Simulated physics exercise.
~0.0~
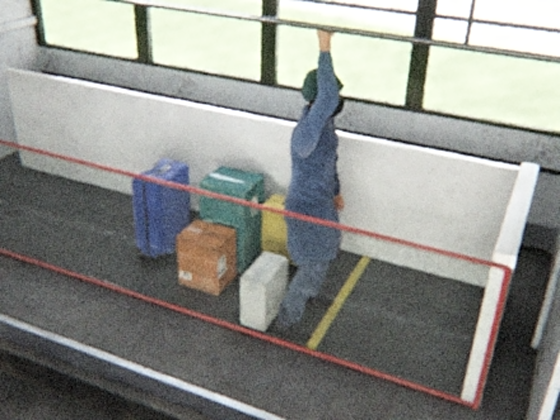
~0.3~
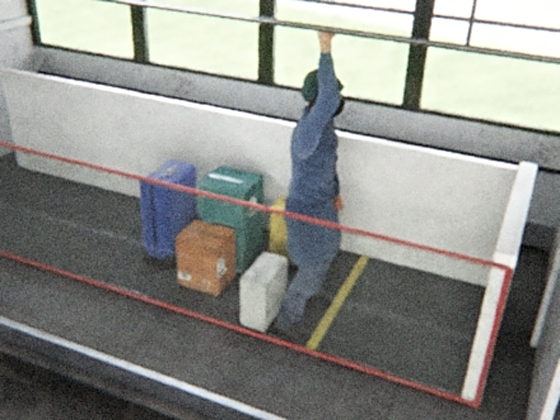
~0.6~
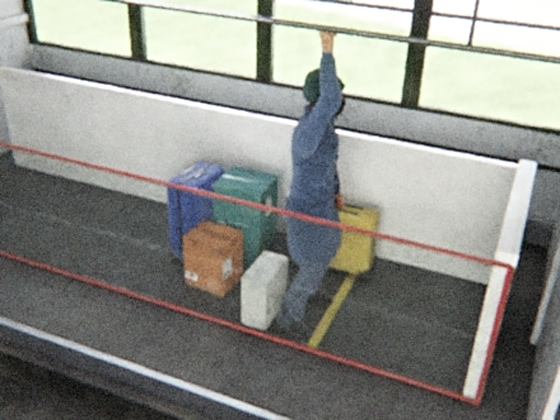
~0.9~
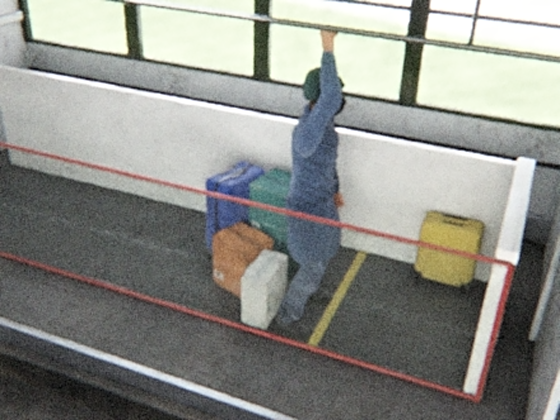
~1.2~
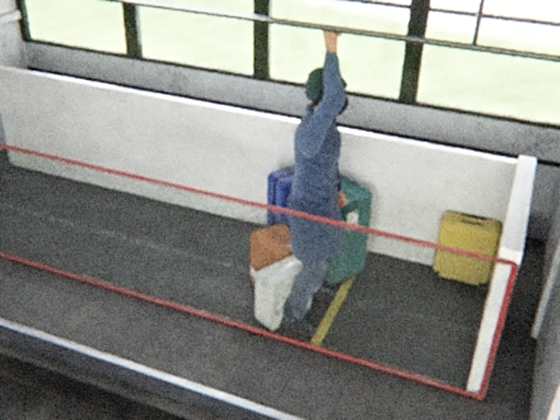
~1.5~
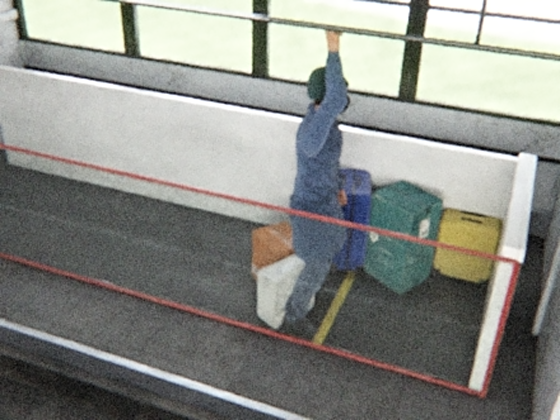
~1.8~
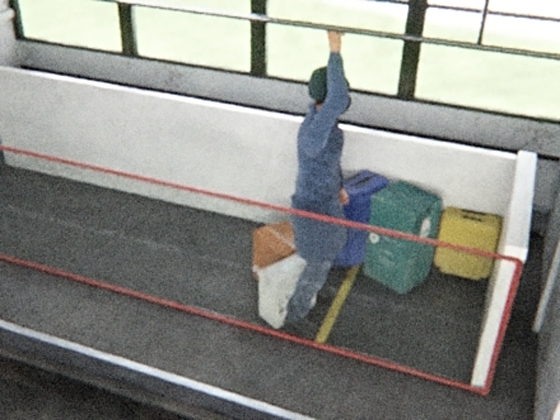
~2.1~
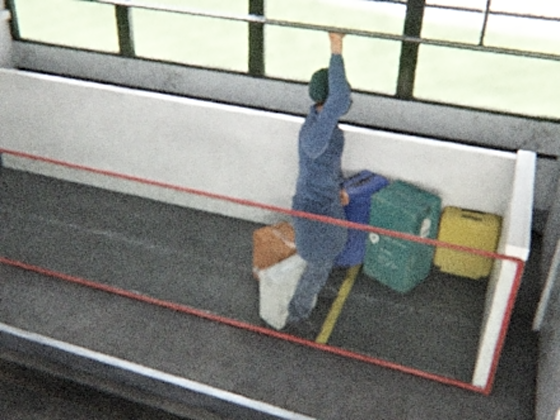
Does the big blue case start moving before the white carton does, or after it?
The big blue case starts moving before the white carton. It is already sliding right while the carton stays in place by the person's feet, and the carton shifts only slightly later on.
Coloured luggage sliding right past a person gripping an overhead rail, yellow then teal crossing the floor line before all settle.
